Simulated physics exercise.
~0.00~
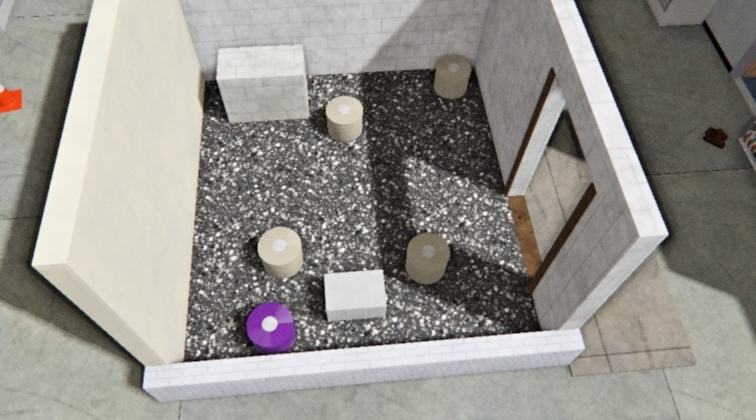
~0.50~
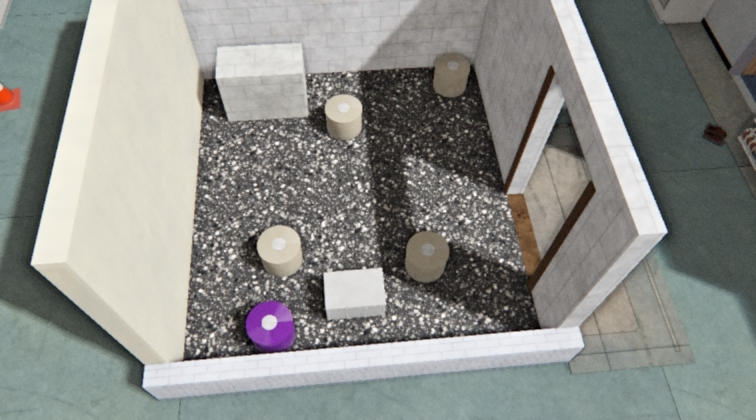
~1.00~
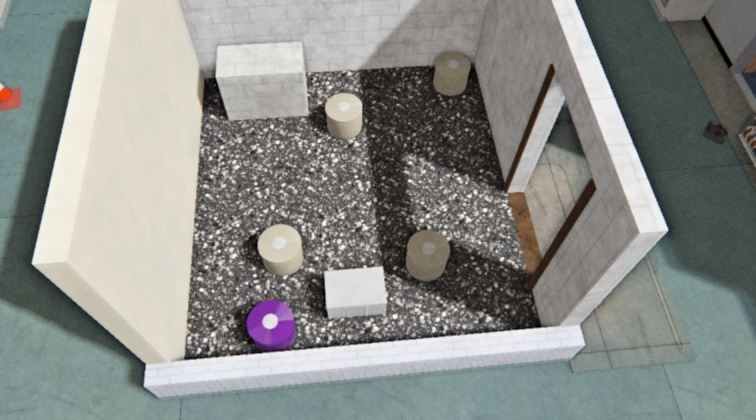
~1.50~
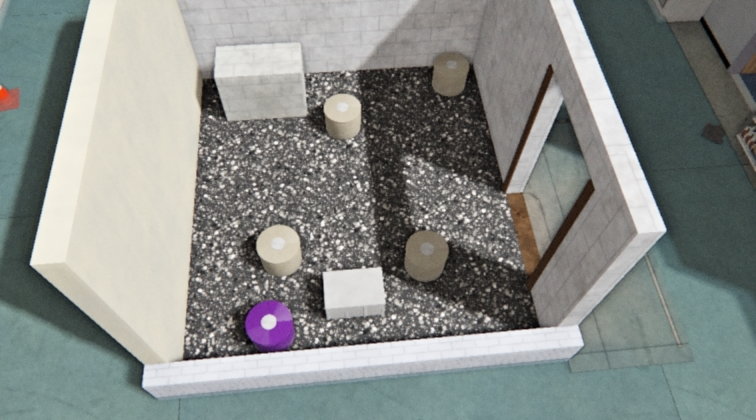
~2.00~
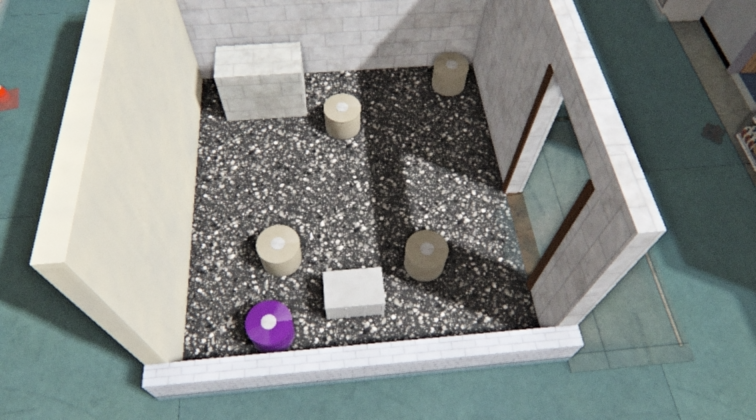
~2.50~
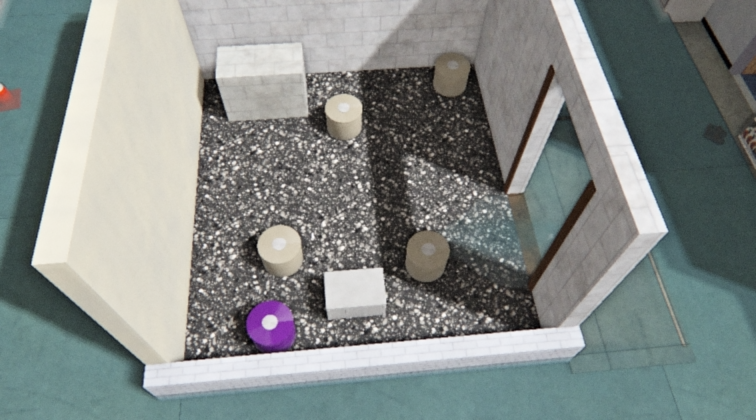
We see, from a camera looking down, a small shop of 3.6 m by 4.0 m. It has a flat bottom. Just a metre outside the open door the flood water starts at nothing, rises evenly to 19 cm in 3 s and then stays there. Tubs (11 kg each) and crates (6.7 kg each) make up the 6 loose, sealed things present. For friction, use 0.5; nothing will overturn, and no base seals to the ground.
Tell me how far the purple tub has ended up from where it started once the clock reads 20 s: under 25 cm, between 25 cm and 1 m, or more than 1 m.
It will be swept well away.
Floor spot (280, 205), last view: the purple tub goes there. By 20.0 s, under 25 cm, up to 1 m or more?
Result: It drifts a great deal.
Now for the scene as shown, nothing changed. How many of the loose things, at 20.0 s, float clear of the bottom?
At that moment 6.
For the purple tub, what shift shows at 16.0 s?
350 cm or so by then.
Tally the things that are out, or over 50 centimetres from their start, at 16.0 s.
Answer: 6.
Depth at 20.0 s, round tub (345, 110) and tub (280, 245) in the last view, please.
Depths: Near 17 cm, then near 14 cm.
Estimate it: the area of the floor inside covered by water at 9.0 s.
Some 13 m2 of it.
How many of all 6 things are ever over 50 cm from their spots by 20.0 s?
I make that 6.
After 4.0 s the purple tub is near (270, 322), 0.0 m from its start, aground; 0 afloat.
After 9.0 s the purple tub is near (258, 202), 1.4 m from its start, afloat; 5 afloat.
After 16.0 s the purple tub is near (407, 82), 3.4 m from its start, afloat; 6 afloat.
After 20.0 s the purple tub is near (462, 211), 2.3 m from its start, afloat; 6 afloat.
